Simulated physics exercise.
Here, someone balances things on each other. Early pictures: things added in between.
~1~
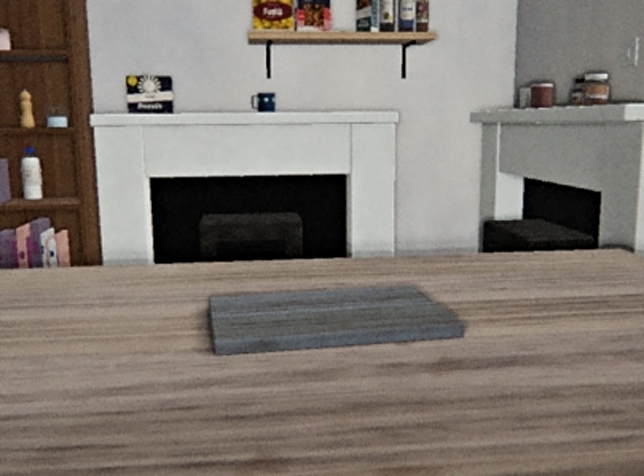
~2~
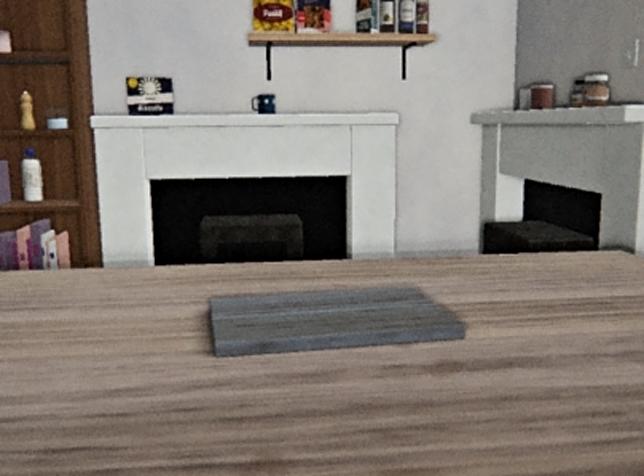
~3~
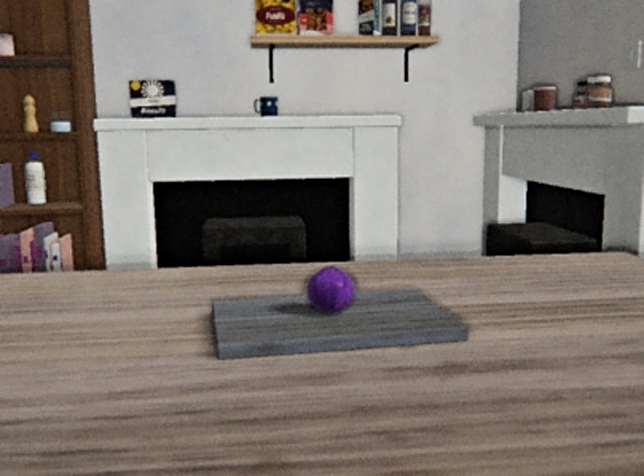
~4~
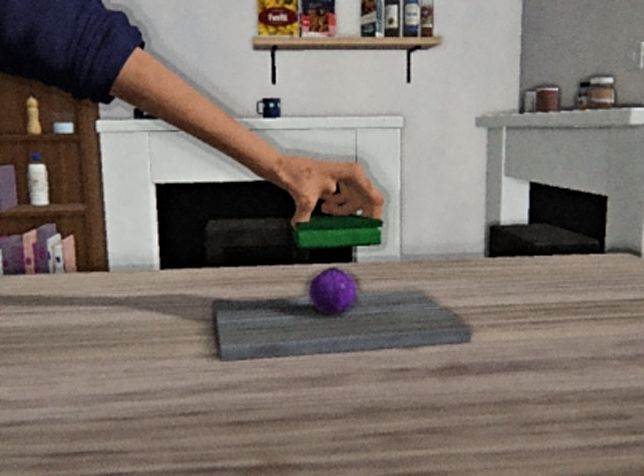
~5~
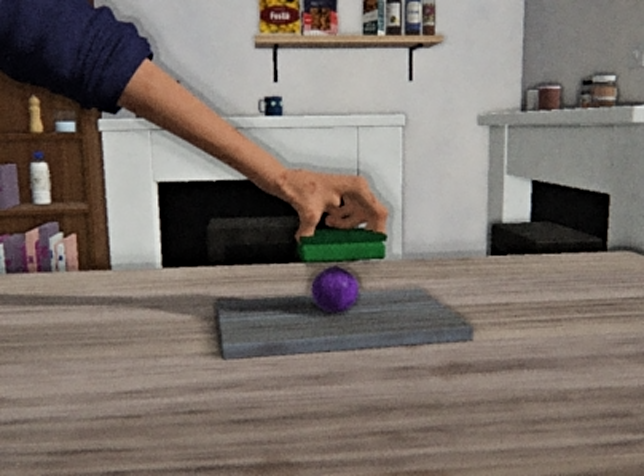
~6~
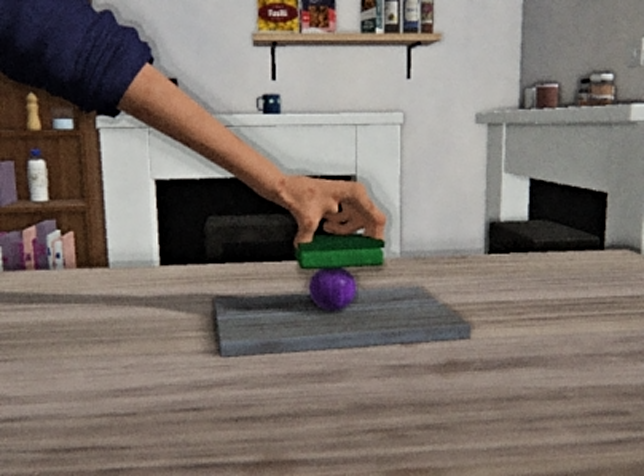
A purple ball appears on a grey board, then a hand in a dark blue sleeve reaches in from the left and lowers a green sponge onto it, keeping hold, while the view shifts very slightly. The board lies on a wooden table, seen from just above its surface. Behind stand white fireplaces, a brown bookcase at left and a wall shelf of colourful packages above.
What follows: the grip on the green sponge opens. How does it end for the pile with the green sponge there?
In the end the pile has fallen.
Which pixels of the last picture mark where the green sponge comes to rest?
About (454, 295).
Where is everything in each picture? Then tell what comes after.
The last thing is not in view yet; grey board (328, 316), in the first frame.
The last thing is not in view yet; grey board (328, 318), in the second frame.
The last thing is not in view yet; grey board (331, 320), in the third frame.
On its way; green sponge (337, 231); grey board (333, 321), in the fourth frame.
On its way; green sponge (341, 245); grey board (335, 320), in the fifth frame.
Set down, still held; green sponge (339, 251); grey board (333, 318), in the sixth frame.
Then, 0.50 s after the last picture, green sponge on its side near (386, 268).
Then, 0.80 s after the last picture, green sponge now fallen.
At rest, fallen, green sponge; the other 2 in place. Seen from the same camera at the end, green sponge near (454, 295). The pile loses its balance.
